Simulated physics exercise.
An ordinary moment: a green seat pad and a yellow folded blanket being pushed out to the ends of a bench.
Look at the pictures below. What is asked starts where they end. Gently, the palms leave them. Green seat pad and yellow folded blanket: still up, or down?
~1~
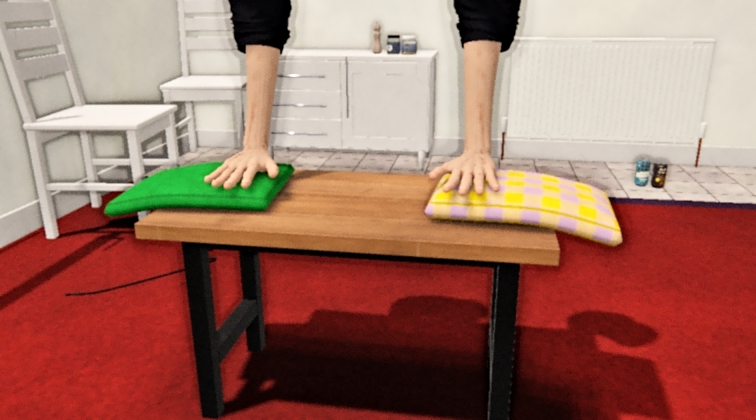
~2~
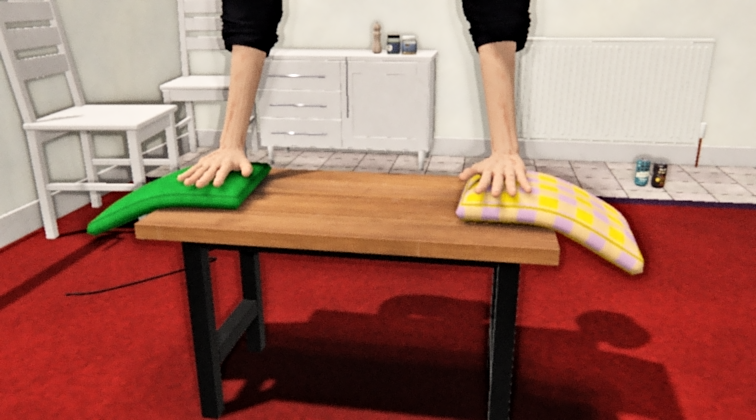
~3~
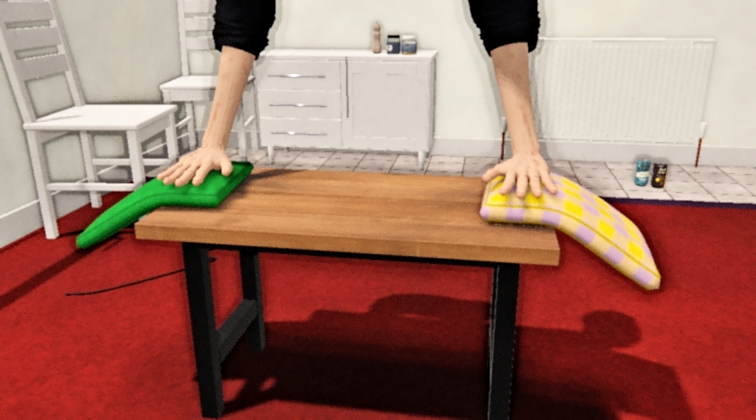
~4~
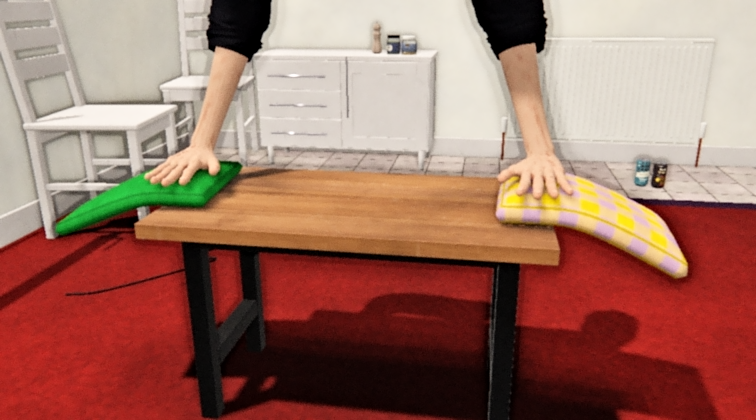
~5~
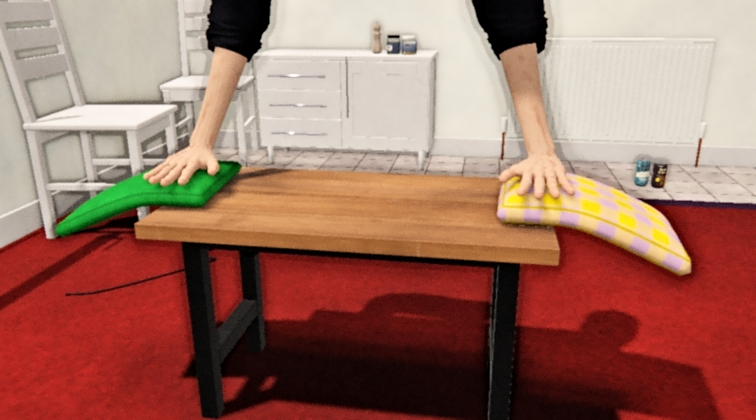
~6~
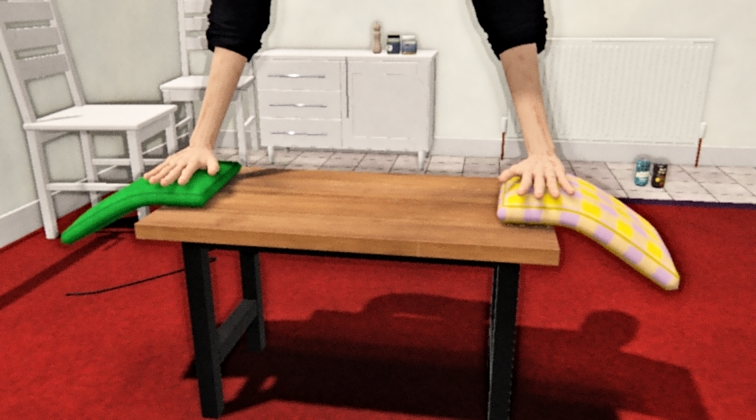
Green seat pad - down, yellow folded blanket - down.
Then, 0.36 s later than the last view, seat pad falling near (159, 285); folded blanket falling near (589, 329).
Then, 0.72 s later than the last view, seat pad on the floor near (163, 322); folded blanket on the floor near (633, 413).
Finally, seat pad on the floor near (132, 355); folded blanket on the floor. The green seat pad tips over and falls and the yellow folded blanket goes down.
